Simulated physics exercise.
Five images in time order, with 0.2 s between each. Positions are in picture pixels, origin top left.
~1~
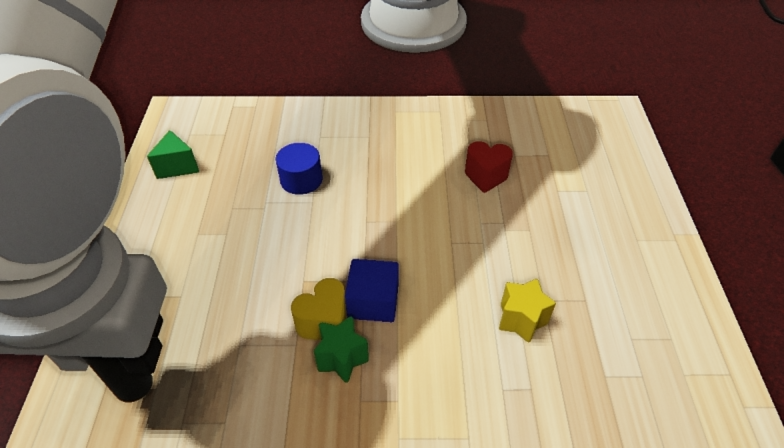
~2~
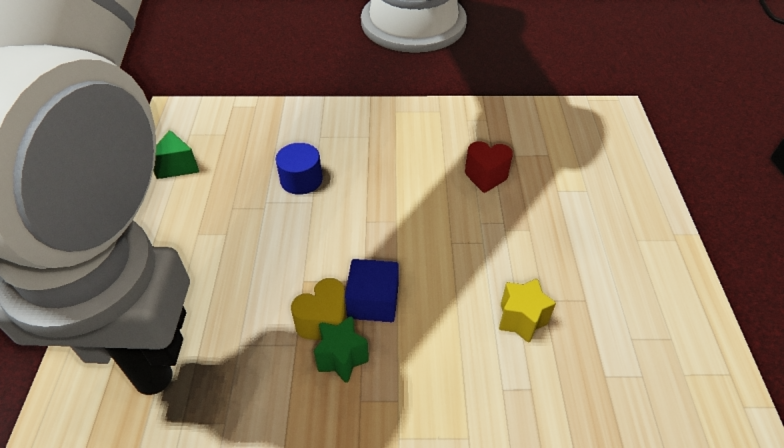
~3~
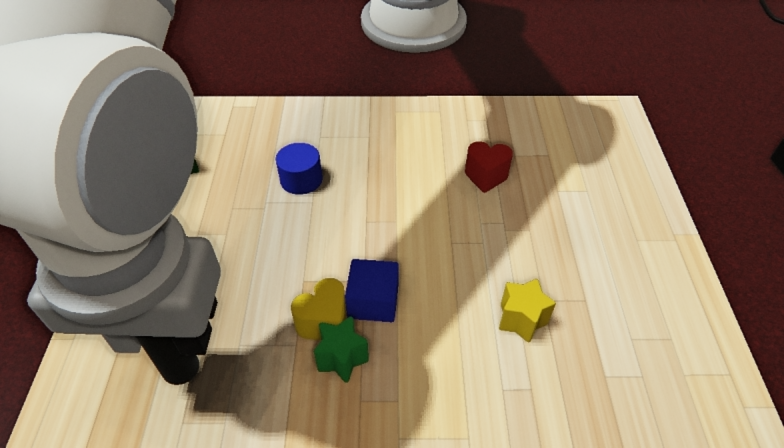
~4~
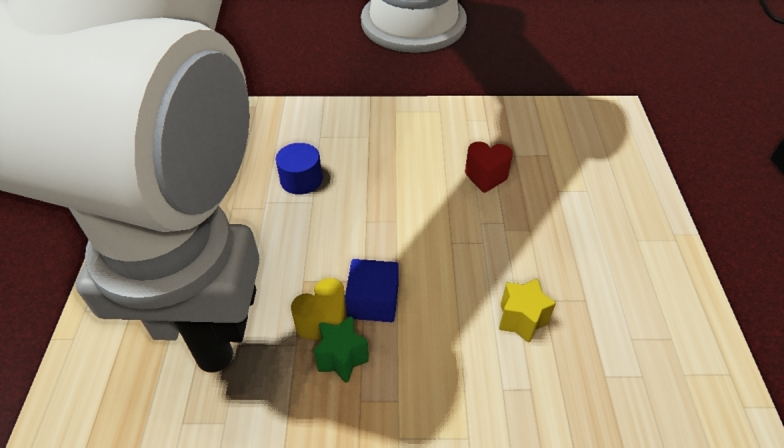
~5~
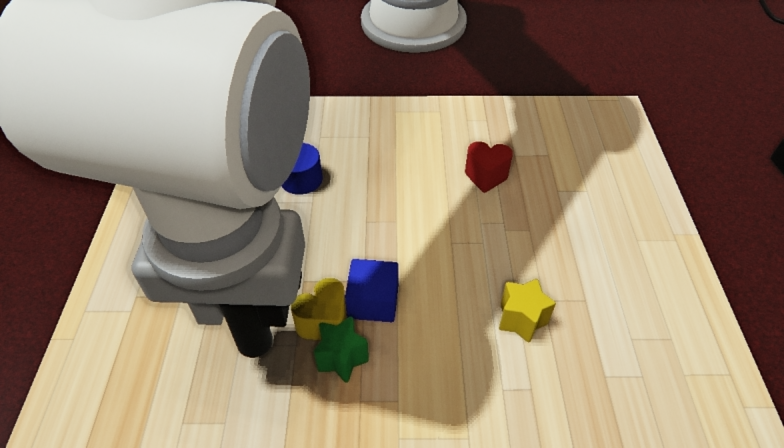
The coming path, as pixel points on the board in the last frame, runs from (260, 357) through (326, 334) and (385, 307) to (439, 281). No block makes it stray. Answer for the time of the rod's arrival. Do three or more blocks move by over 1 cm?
My answer is yes.
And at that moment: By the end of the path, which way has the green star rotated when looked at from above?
It ends up turned clockwise.
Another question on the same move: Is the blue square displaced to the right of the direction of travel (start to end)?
No, that is not what happens.
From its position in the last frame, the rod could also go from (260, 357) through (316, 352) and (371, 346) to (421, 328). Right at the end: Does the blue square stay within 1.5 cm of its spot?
Final answer: Yes.
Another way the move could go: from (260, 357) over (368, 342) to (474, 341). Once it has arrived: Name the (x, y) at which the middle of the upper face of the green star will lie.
It ends at (414, 354).
What follows on the original path. One third of the way, rod at (325, 319); yellow heart at (350, 281); green star at (350, 338), turned 35° clockwise; blue square at (395, 270).
Two thirds of the way, rod at (386, 291); yellow heart at (359, 259), turned 20° anticlockwise; green star at (358, 333), turned 70° clockwise; blue square at (419, 255).
At the end, rod at (441, 265); yellow heart at (359, 259), turned 25° anticlockwise; green star at (358, 333), turned 70° clockwise; blue square at (450, 225), turned 55° anticlockwise; yellow star unmoved.
